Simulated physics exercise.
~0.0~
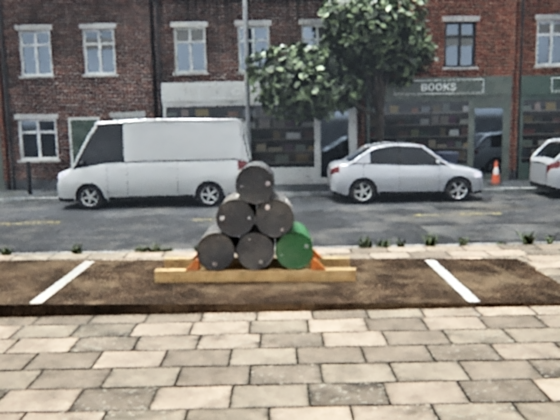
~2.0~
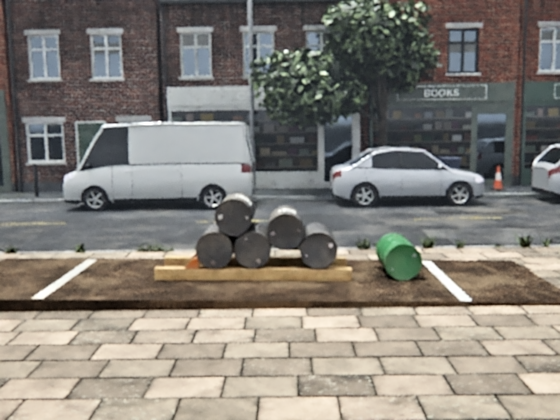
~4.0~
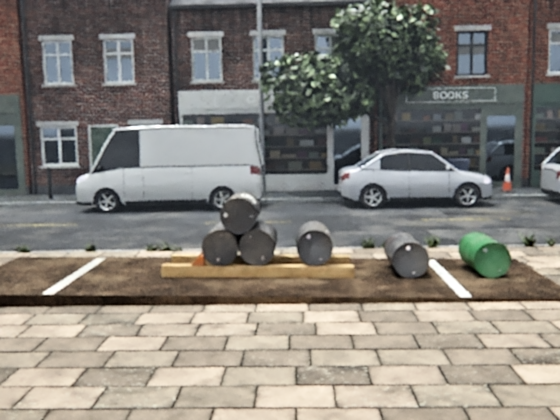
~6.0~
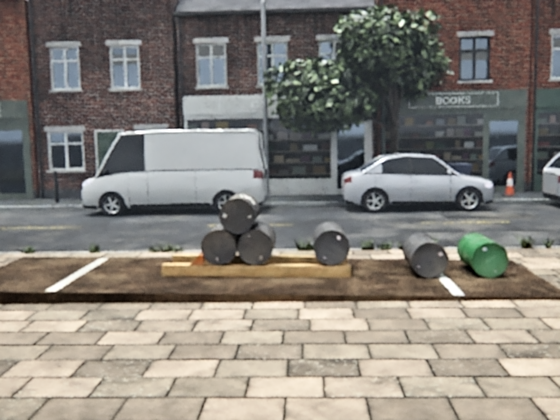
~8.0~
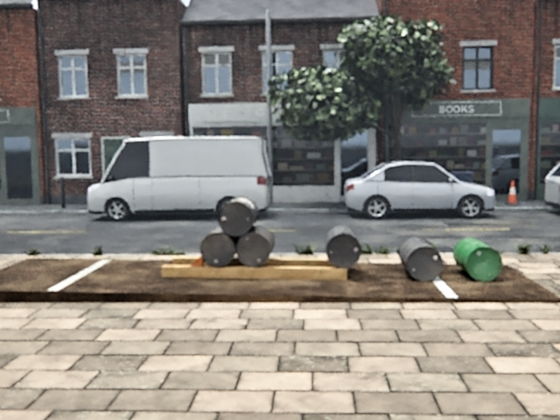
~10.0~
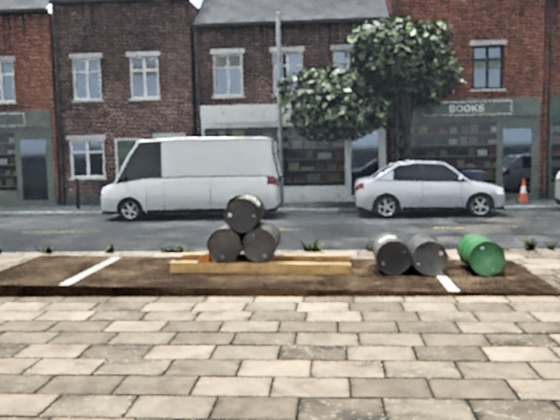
A white van stands on the left side of a street lined with brick shopfronts, with a pale car to its right, seen from a paved area across the road. In front, six drums are stacked end-on in a pyramid on wooden bearers over brown soil, the green one at the bottom right. The green drum rolls off to the right and the stack slumps. It passes the right white line, and a dark drum follows it. Another dark drum rolls off and stops beside them, leaving three dark drums piled on the bearers.
